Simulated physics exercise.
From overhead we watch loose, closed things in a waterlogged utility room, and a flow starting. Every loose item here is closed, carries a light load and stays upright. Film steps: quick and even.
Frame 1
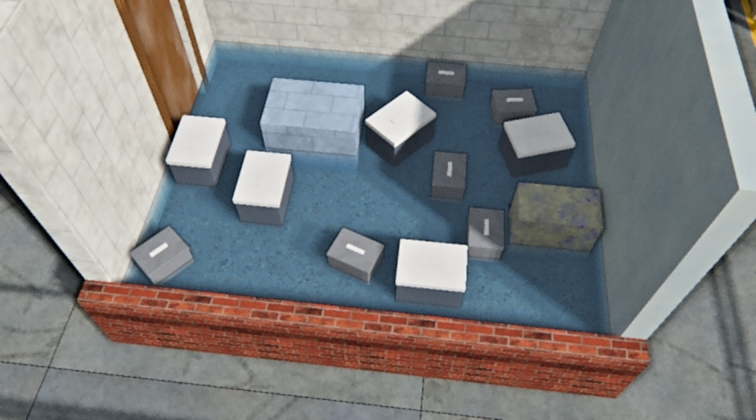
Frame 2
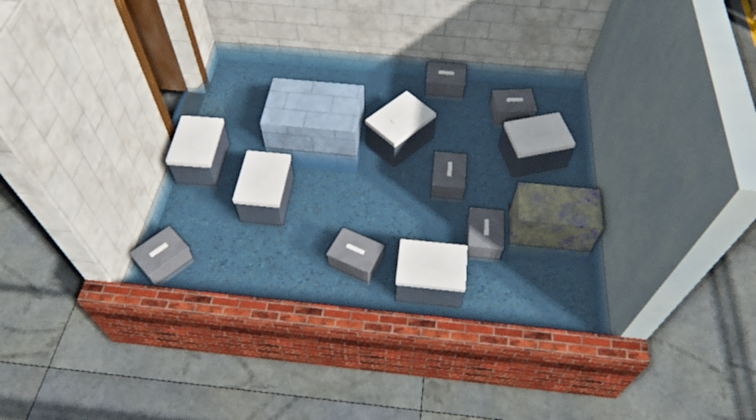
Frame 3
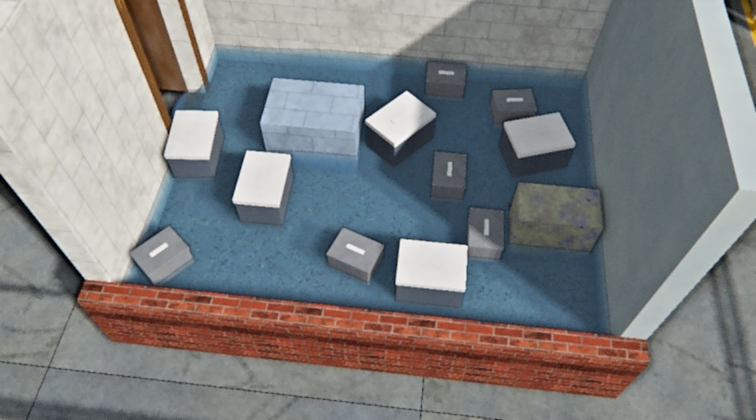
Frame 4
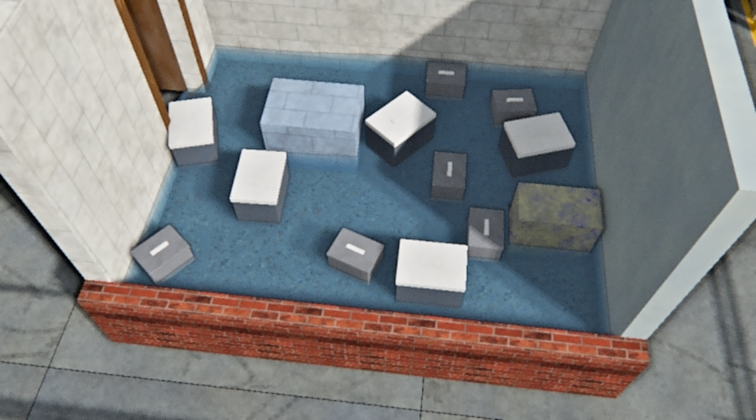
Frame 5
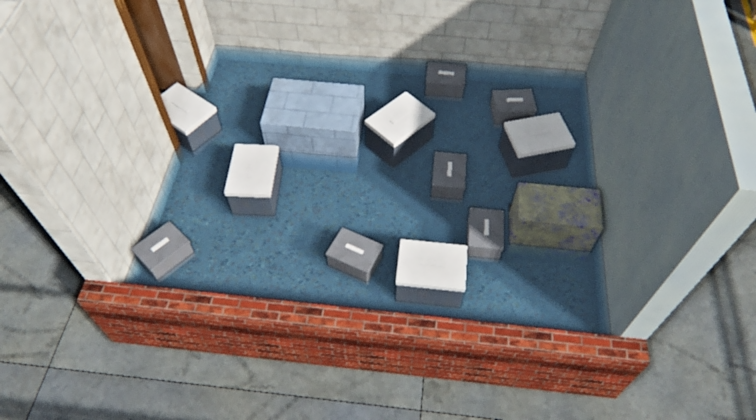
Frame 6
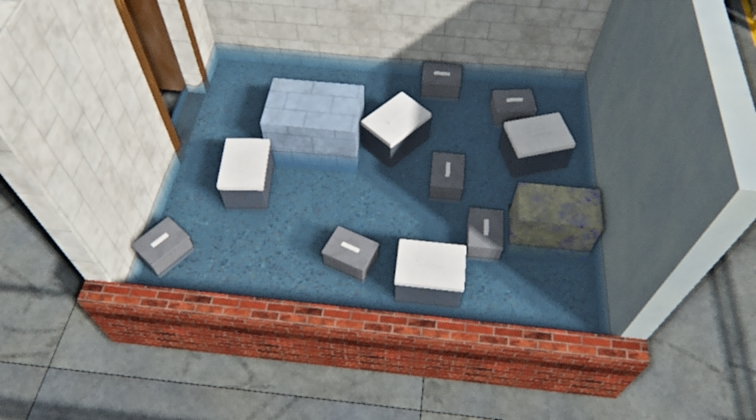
A white-topped box drifts up and out the left doorway as another edges after it.
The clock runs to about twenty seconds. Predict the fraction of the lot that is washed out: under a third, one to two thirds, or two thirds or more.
Honestly, the part swept out lands in the middle band of thirds.
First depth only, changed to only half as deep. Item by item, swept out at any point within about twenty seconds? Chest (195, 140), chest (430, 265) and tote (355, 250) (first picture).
Notes - A: Lost; B: Still there; C: Still there.
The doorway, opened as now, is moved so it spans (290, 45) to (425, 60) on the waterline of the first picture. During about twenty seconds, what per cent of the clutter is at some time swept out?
My figure is 80 in a hundred.
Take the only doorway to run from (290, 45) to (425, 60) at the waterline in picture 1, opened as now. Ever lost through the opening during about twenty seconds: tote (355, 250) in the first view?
The outcome for it is not removed.
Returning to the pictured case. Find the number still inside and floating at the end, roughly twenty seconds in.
I get 5.
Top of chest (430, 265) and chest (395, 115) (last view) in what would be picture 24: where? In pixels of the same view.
(351, 248) and (341, 65), roughly.
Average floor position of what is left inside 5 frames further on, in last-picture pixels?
Their centre sits close to (371, 185) on the floor of the last picture.
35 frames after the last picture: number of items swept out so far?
My count is 5.
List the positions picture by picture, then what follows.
In the first picture, a chest at (262, 177) floats; a tote at (159, 250) floats; 0 of 11 have shifted.
In the second picture, a chest at (262, 177), afloat; a tote at (159, 250) floats; 0 of 11 have shifted.
In the third picture, a chest at (262, 177), afloat; a tote at (159, 250), afloat; 1 of 11 have shifted.
In the fourth picture, a chest at (259, 175) floats, close to its start; a tote at (160, 249), afloat; 2 of 11 have shifted.
In the fifth picture, a chest at (252, 168), afloat, close to its start; a tote at (160, 245), afloat, close to its start; 3 of 11 have shifted.
In the sixth picture, a chest at (244, 162) floats, close to its start; a tote at (160, 241), afloat, close to its start; 4 of 11 have shifted.
A moment on, 1 of 11 are out; 10 afloat.
Next, 2 of 11 are out; 9 afloat.
Later, 5 of 11 are out; 6 afloat.
In the end, 6 of 11 are out; 5 afloat.
